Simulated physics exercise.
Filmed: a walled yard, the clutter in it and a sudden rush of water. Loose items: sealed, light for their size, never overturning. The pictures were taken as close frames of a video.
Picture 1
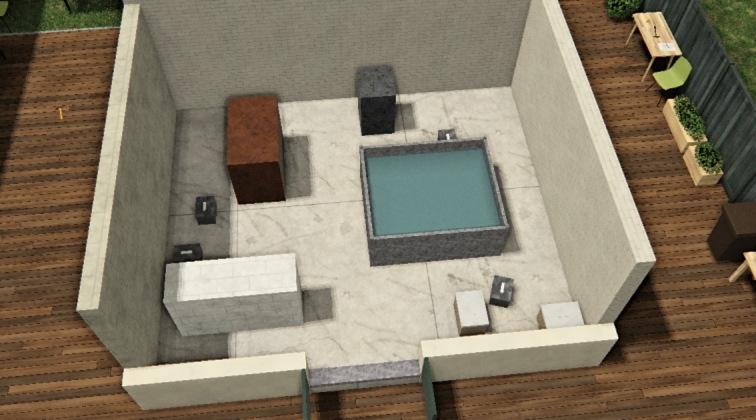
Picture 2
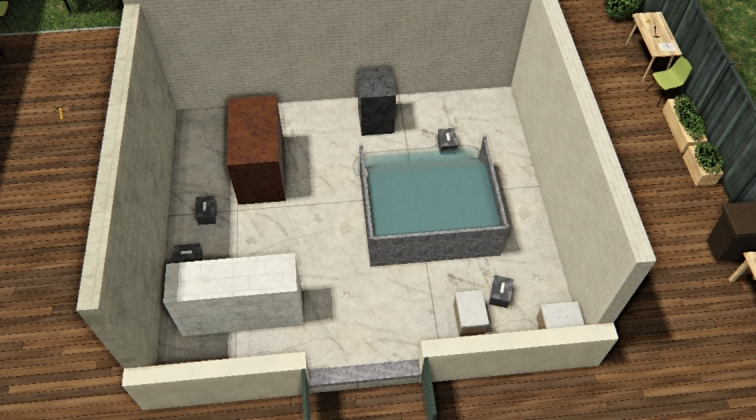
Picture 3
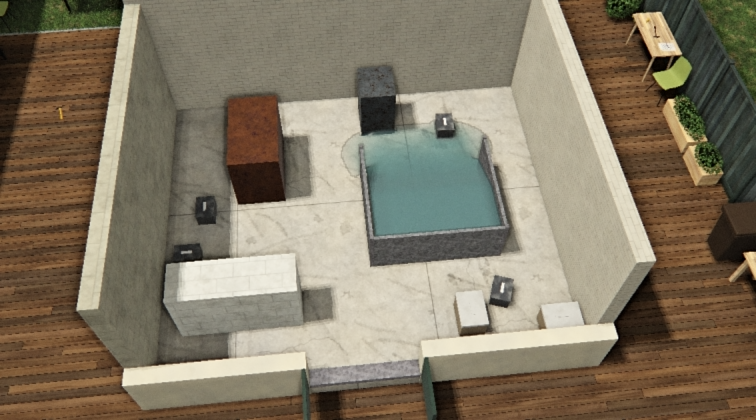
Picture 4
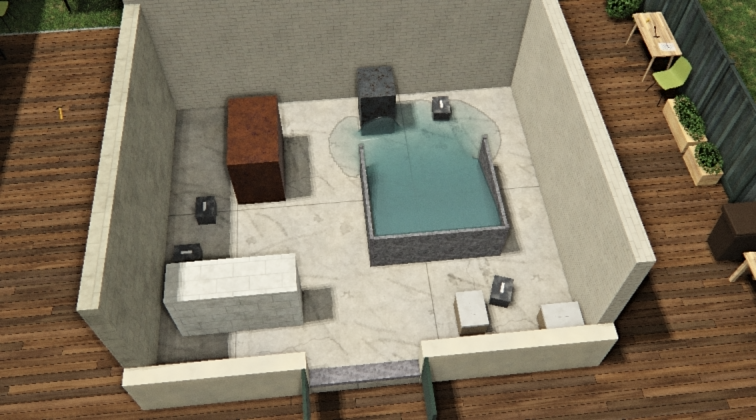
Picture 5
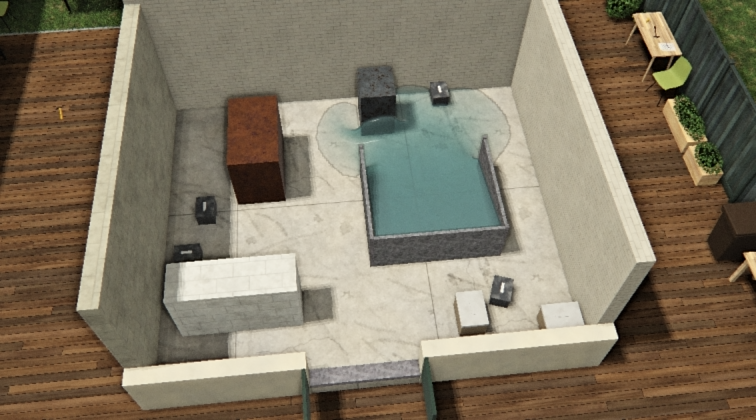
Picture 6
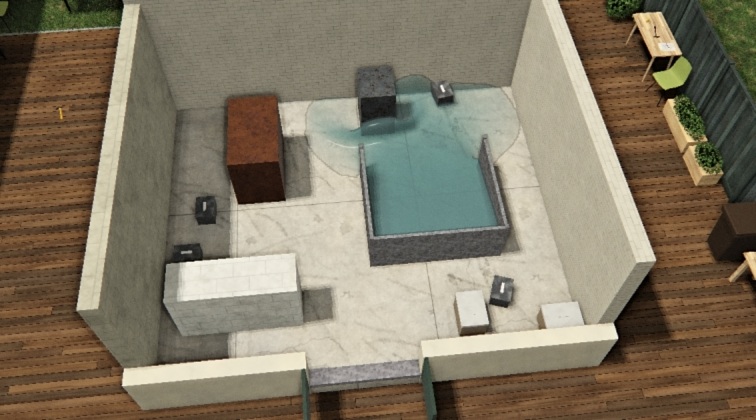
Water rushes out through the open back side of a raised gray tank in a walled yard, spreading across the pale floor. It pushes a small dark tote toward the back wall and flows around a dark block, then widens to both sides while the brown block, white block and other small items stay put.
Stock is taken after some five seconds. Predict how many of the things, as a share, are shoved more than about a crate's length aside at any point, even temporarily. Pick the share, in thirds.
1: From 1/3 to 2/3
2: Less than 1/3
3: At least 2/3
At least 2/3.
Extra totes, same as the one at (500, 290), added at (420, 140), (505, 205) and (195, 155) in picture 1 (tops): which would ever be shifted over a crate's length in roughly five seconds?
In turn: That far or more, moved that far, swept aside.
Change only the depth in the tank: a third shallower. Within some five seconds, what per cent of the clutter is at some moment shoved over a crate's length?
70 in a hundred, or close to it.
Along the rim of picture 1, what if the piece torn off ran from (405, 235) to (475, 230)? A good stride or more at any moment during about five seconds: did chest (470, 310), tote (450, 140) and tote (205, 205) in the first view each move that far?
Taking them in order, displaced that much, less than that, less than that.
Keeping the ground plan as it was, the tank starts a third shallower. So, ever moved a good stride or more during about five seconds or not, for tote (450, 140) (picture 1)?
Best estimate: Carried that far.
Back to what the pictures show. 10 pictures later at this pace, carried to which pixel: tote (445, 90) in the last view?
My guess is roughly (516, 140).
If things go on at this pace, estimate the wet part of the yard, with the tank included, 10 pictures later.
Something close to 45 per cent.
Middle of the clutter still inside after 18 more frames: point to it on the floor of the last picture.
Mean floor position: Approx. (380, 288) px, last view.
A moment on, 1 of 7 are well off their spots; 1 afloat.
Next, 2 of 7 are well off their spots; 1 afloat.
Later, 3 of 7 are well off their spots; 3 afloat.
In the end, 7 of 7 are well off their spots, and 7 have been at some point; 6 afloat.
